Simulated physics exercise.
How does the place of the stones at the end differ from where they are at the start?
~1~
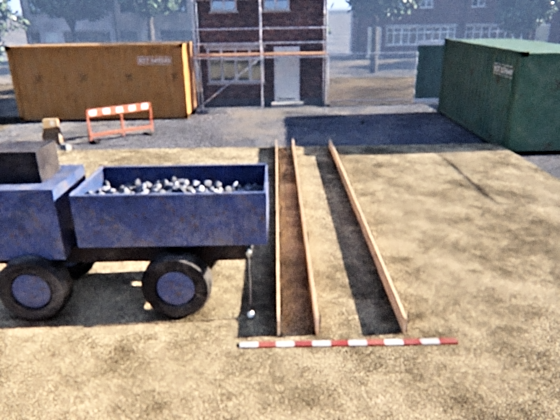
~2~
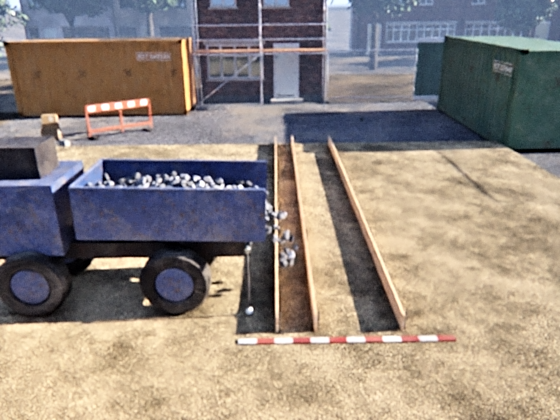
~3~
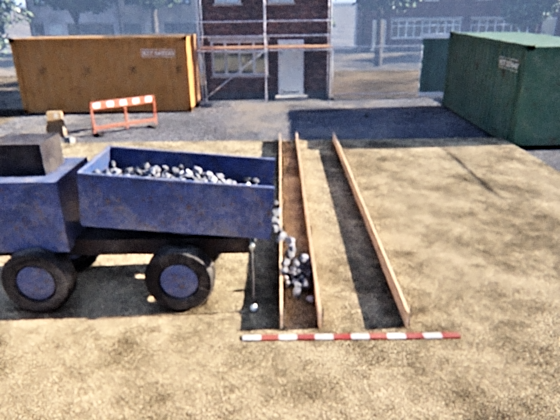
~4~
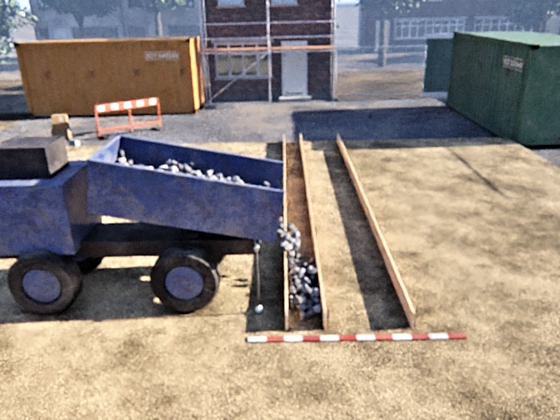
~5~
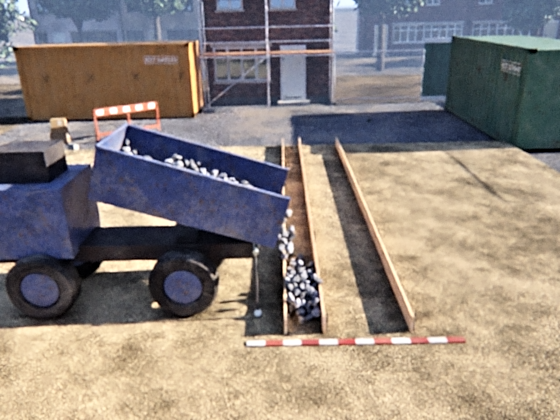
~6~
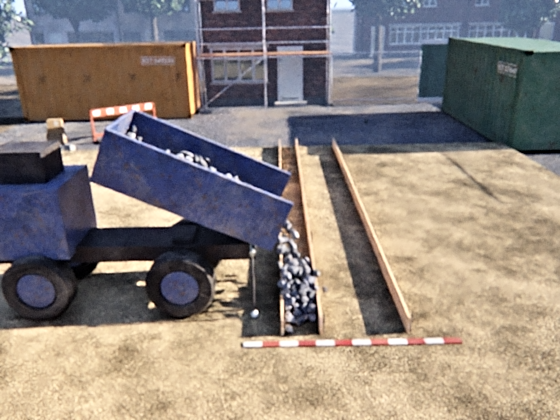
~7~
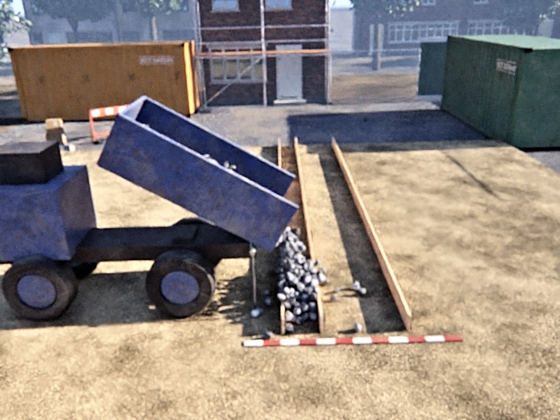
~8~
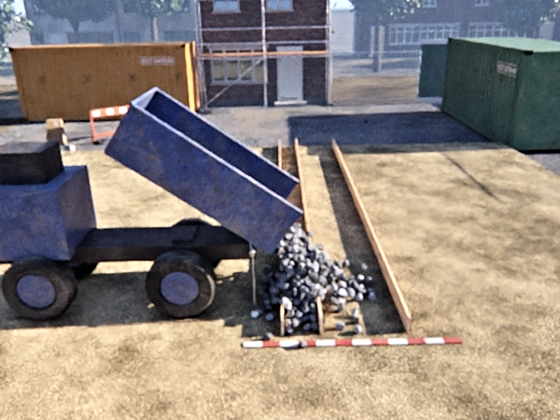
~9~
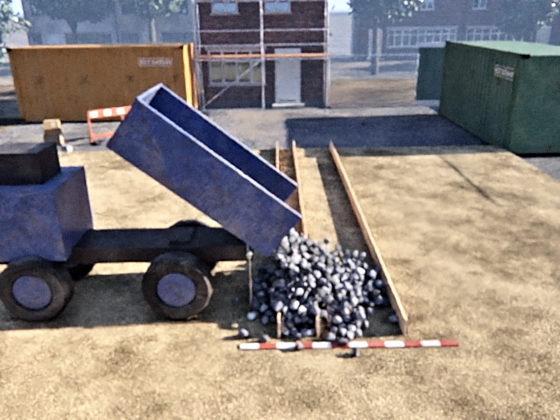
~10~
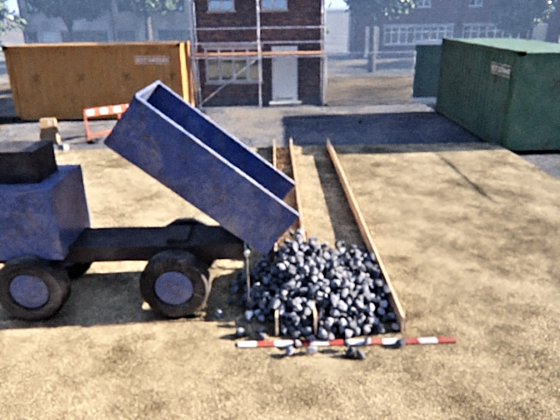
At the start the stones are in the blue bed on the left. At the end they lie lower and further right, in a heap on the ground around the wooden planks.
